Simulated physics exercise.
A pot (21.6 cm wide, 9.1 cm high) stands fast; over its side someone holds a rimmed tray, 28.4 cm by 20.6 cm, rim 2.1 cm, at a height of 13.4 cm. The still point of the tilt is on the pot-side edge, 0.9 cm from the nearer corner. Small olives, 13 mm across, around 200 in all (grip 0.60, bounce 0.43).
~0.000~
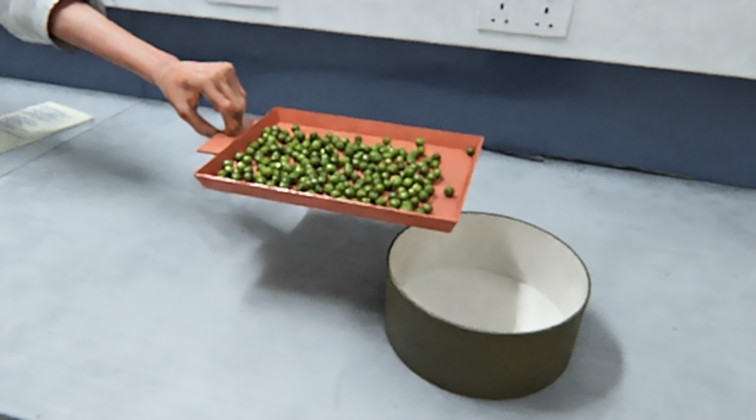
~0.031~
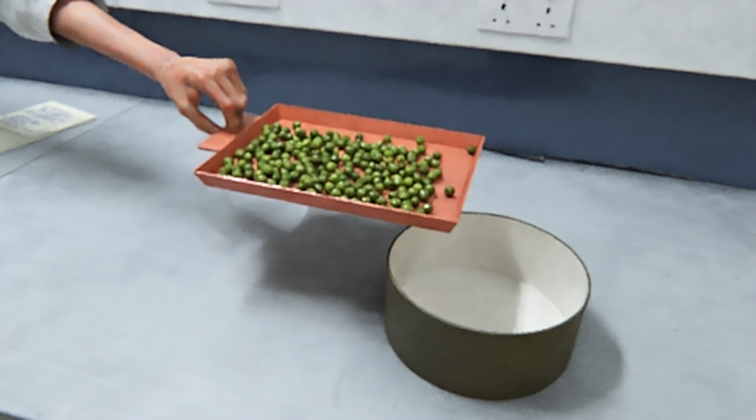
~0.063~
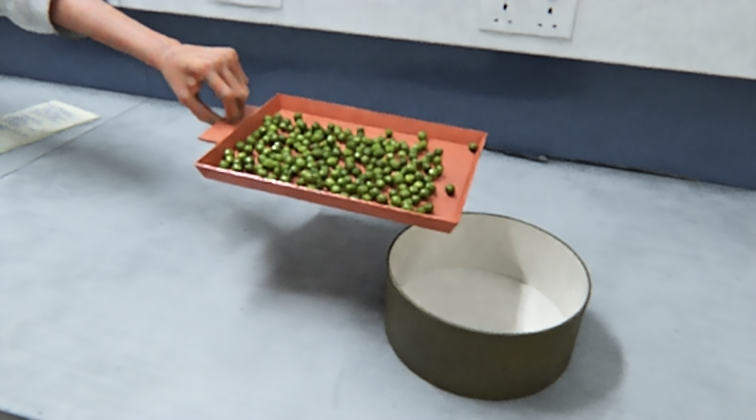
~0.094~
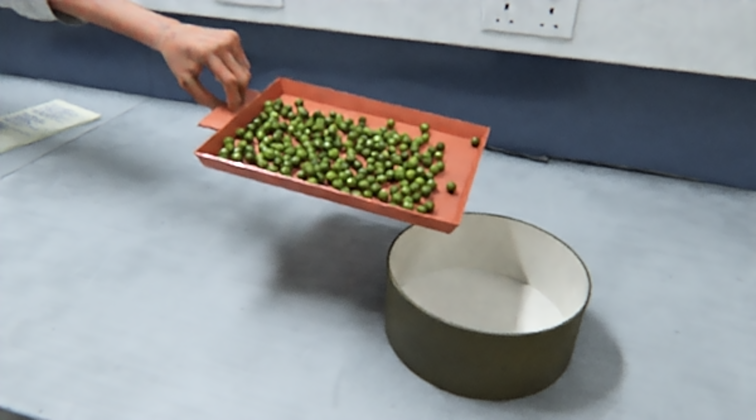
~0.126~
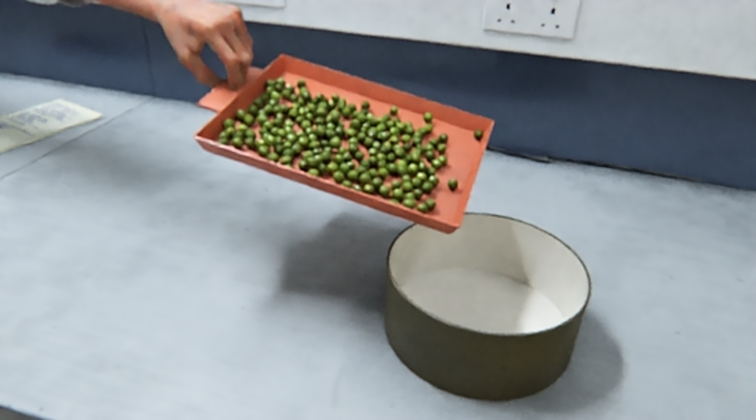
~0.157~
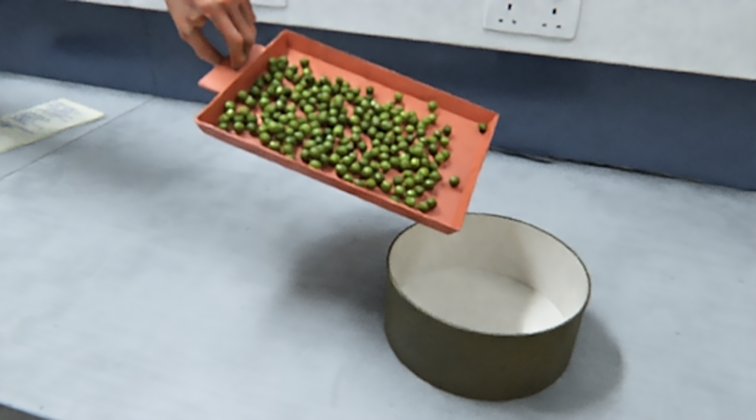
A hand holding a shallow orange tray of small green olives beside a round, dark pot raised the handle end, slowly at first and then faster, tilting the tray down toward the right.
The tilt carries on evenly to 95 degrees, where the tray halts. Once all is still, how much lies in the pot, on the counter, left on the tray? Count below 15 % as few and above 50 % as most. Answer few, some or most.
Pot most, counter some, tray few.
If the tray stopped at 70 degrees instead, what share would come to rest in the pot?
It would be near 70 per cent.
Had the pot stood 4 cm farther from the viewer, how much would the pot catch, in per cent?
Then about 45 per cent.
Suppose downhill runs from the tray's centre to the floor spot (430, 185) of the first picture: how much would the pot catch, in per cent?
Some 70 per cent.
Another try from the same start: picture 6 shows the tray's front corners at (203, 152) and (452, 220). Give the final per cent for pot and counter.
Pot 60, counter 40.
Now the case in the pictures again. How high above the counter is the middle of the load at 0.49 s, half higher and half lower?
Roughly 22 cm.
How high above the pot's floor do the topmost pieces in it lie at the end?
Roughly 4.0 cm.
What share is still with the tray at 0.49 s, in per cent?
Roughly 95 per cent.
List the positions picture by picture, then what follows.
The first picture shows tray tilt 0 degrees, front corners at (203, 172) and (451, 216); middle of the pieces at (332, 169); pot at (487, 264).
The second picture shows tray tilt 1 degrees, front corners at (203, 169) and (452, 216); middle of the pieces at (333, 167).
The third picture shows tray tilt 3 degrees, front corners at (203, 162) and (452, 217), lowest corner right front; middle of the pieces at (333, 162).
The fourth picture shows tray tilt 7 degrees, front corners at (203, 151) and (453, 218), lowest corner right front; middle of the pieces at (335, 154).
The fifth picture shows tray tilt 13 degrees, front corners at (203, 135) and (454, 220), lowest corner right front; middle of the pieces at (337, 142).
The sixth picture shows tray tilt 19 degrees, front corners at (204, 118) and (455, 222), lowest corner right front; middle of the pieces at (339, 130); pot at (487, 265). The tray's pace is about 195 degrees a second.
After 0.36 s, tilt 59 degrees; the tray holds 100 %, the pot 0 %.
Then, at 0.49 s, tilt 84 degrees; the tray holds 95 %, the pot 0 %.
Then, at 0.75 s, tilt 95 degrees; the tray holds 0 %, the pot 75 %.
In the end, at 1.5 s, pot 75 %, counter 25 %, tray 0 %.
